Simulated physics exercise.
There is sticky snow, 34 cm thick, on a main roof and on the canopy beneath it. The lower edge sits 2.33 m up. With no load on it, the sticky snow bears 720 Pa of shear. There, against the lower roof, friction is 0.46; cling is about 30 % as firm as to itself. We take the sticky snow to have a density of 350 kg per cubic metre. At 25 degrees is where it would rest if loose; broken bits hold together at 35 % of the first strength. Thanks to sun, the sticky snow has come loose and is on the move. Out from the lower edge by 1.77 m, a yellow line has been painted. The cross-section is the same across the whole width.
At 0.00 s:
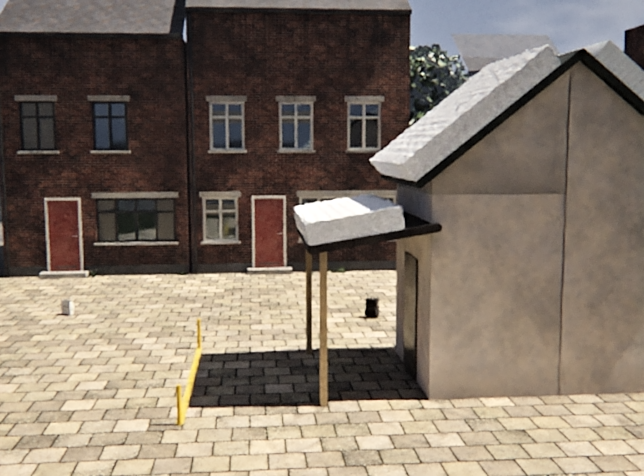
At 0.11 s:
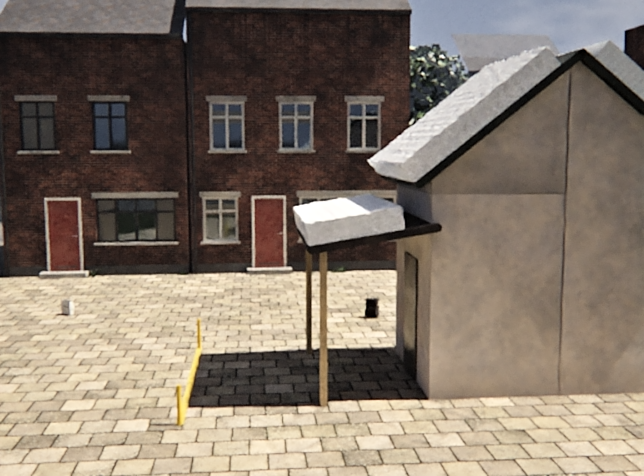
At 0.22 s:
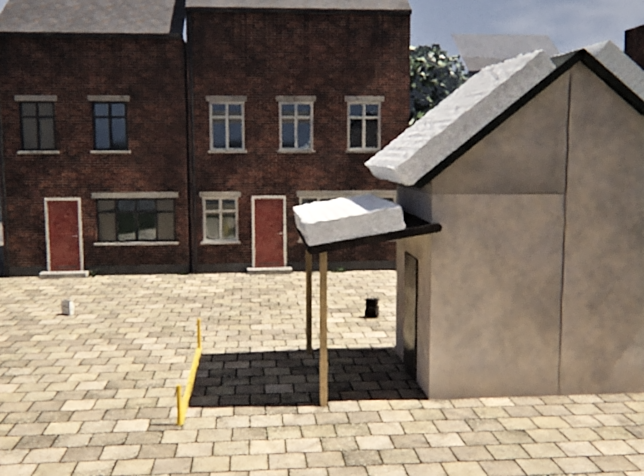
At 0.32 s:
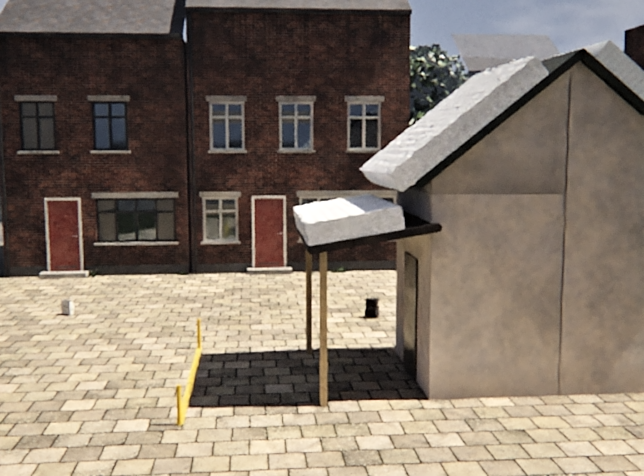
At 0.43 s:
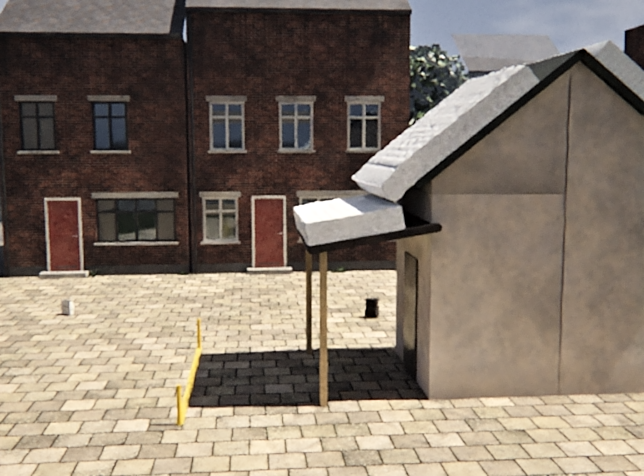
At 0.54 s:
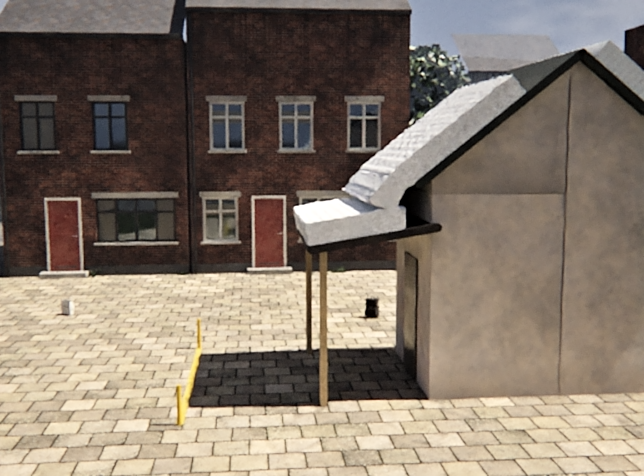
A thick slab of snow slides down the grey building's roof toward the snowy canopy.
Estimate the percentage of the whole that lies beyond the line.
I would say some 8 percent of the snow lies beyond it.
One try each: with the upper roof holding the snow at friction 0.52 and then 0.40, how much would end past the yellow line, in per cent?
0 %, then 1 %.
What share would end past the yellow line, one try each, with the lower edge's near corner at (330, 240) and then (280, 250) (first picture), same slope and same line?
Try 1: 20 %; try 2: 4 %.
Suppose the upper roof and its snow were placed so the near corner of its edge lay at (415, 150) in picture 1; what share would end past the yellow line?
Result: Near 30 %.
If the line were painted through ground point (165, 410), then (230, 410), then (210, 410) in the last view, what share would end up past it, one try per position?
The three tries give 4 %, 25 % and 16 % in turn.
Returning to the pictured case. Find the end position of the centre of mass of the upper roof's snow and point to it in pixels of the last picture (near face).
Somewhere about (287, 314), I'd say.
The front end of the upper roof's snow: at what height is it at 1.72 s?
Somewhere around 0.0 metres, I'd say.
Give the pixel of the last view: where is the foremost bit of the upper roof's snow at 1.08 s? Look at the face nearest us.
About (294, 216).
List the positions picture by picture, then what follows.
Front end of the sticky snow at (414, 169), in the first picture.
Front end of the sticky snow at (413, 170), its middle shifted 2.6 cm, in the second picture.
Front end of the sticky snow at (408, 174), its middle shifted 10 cm, 4 % of it past the upper edge, in one piece, in the third picture.
Front end of the sticky snow at (401, 182), its middle shifted 23 cm, 9 % of it past the upper edge, in one piece, in the fourth picture.
Front end of the sticky snow at (392, 184), its middle shifted 41 cm, 16 % of it past the upper edge, in one piece, in the fifth picture.
Front end of the sticky snow at (380, 194), its middle shifted 65 cm, 25 % of it past the upper edge, in one piece, in the sixth picture.
By 1.08 s, none is below the lower edge and 0 % is past the line.
By 1.72 s, 26 % is below the lower edge and 0 % is past the line.
By 2.36 s, 50 % is below the lower edge and 8 % is past the line.
By 3.00 s, 51 % is below the lower edge and 8 % is past the line.
By 3.90 s, at the end, 51 % is below the lower edge and 8 % is past the line.
